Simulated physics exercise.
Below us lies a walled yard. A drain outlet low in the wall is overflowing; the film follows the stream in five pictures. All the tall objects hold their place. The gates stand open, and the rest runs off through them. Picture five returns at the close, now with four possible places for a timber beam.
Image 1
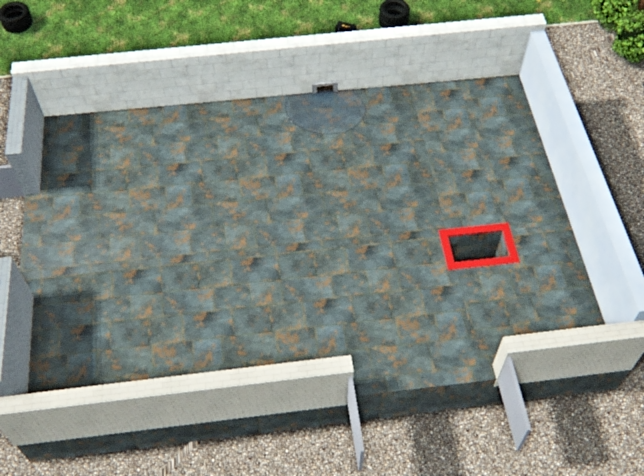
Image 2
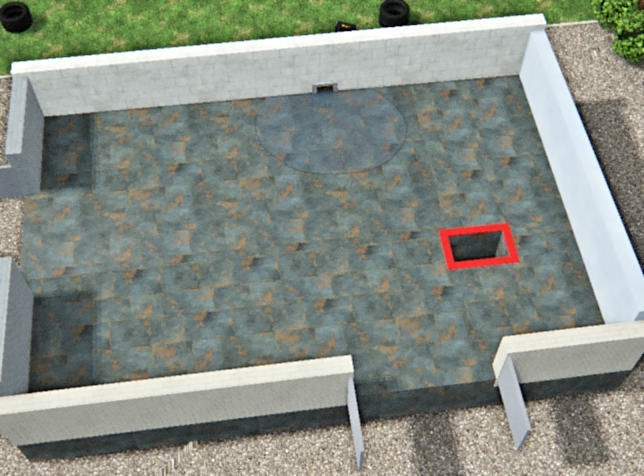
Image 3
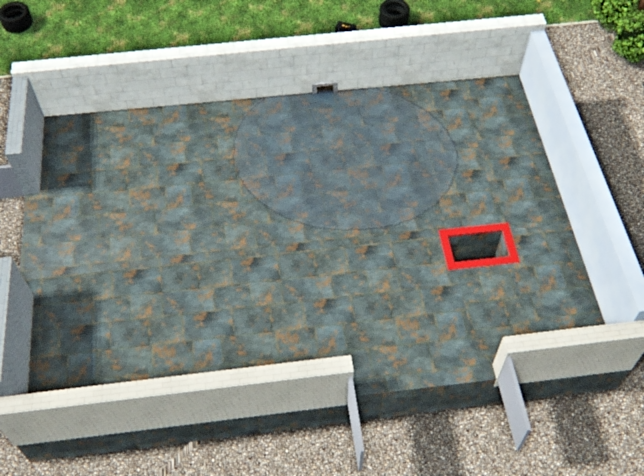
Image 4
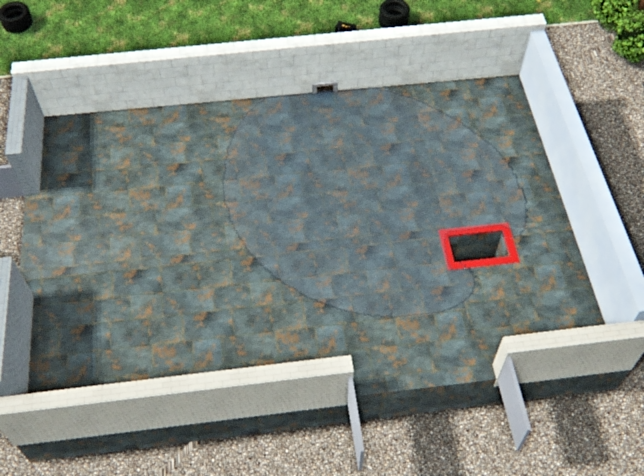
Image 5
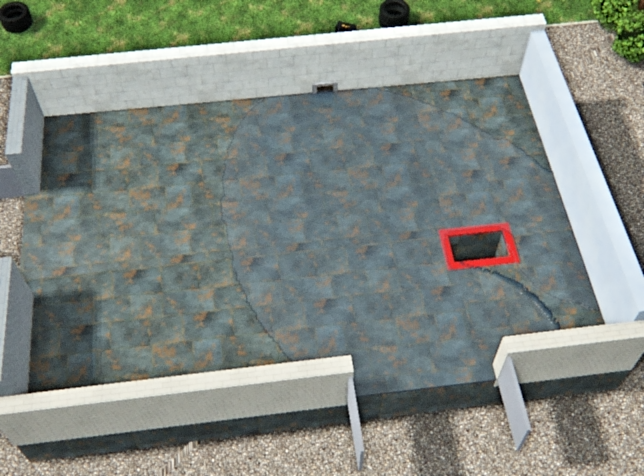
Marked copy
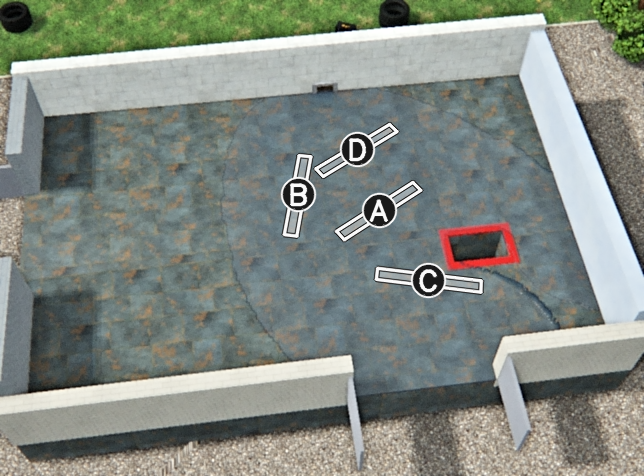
The clip shows a walled yard with a tiled floor seen from above, where a thin sheet of water spreads from a small opening in the far wall, widening across the floor and reaching around the red-edged pit.
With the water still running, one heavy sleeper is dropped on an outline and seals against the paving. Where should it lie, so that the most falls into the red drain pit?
Place C.
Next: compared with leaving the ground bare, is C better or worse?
Place C is better.
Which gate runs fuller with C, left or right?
The right one.
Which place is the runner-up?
B.
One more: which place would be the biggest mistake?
Place D.
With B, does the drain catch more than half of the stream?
No.
In white, A from (340, 235) to (416, 186); B from (290, 235) to (304, 156); C from (376, 273) to (481, 286); D from (319, 172) to (393, 128).
With A, about 14 % of the stream goes into the red drain pit, about 85 % out by the gates.
With B, about 25 % of the stream goes into the red drain pit, about 74 % out by the gates.
With C, about 37 % of the stream goes into the red drain pit, about 62 % out by the gates.
With D, about 5 % of the stream goes into the red drain pit, about 94 % out by the gates.
